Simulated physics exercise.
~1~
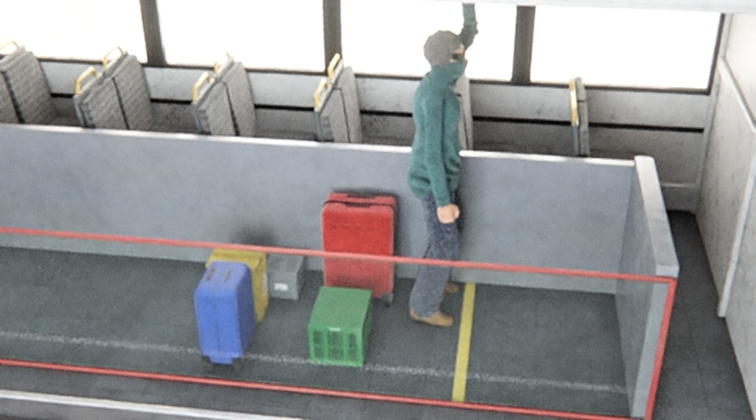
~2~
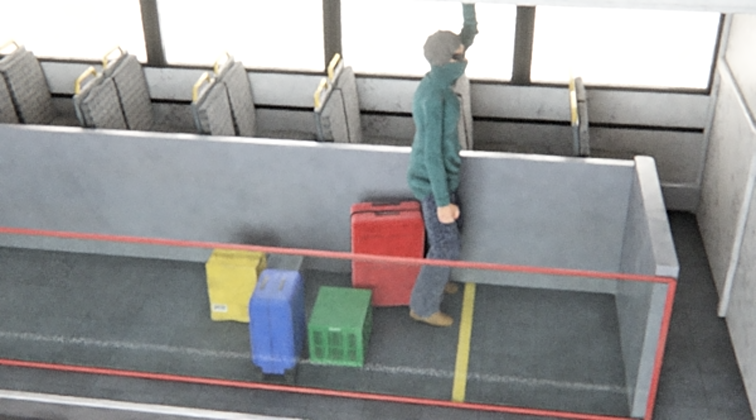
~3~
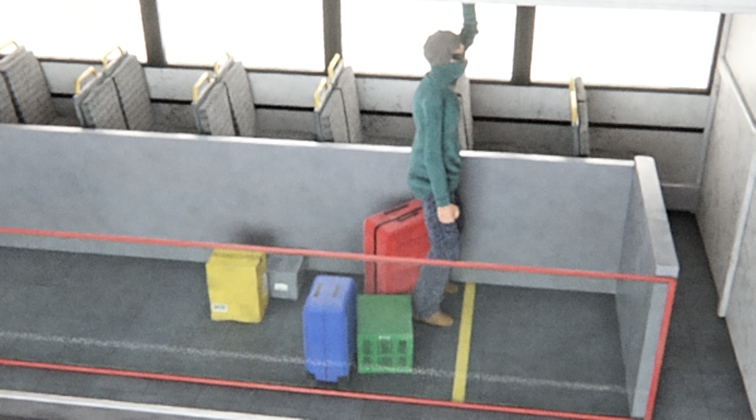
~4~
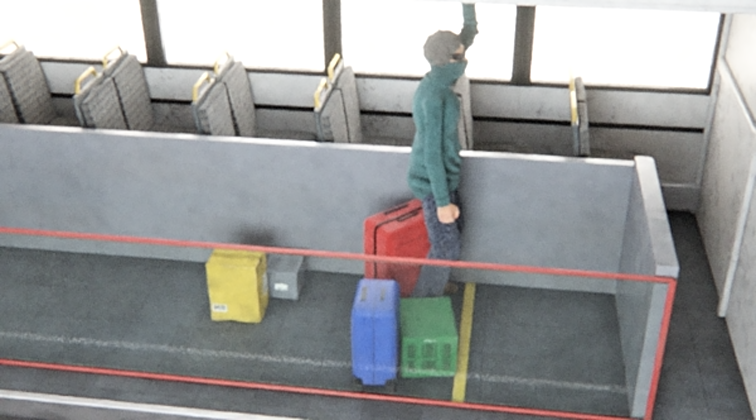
A red suitcase rolls right against a passenger, then a blue case pushes a green crate rightward.
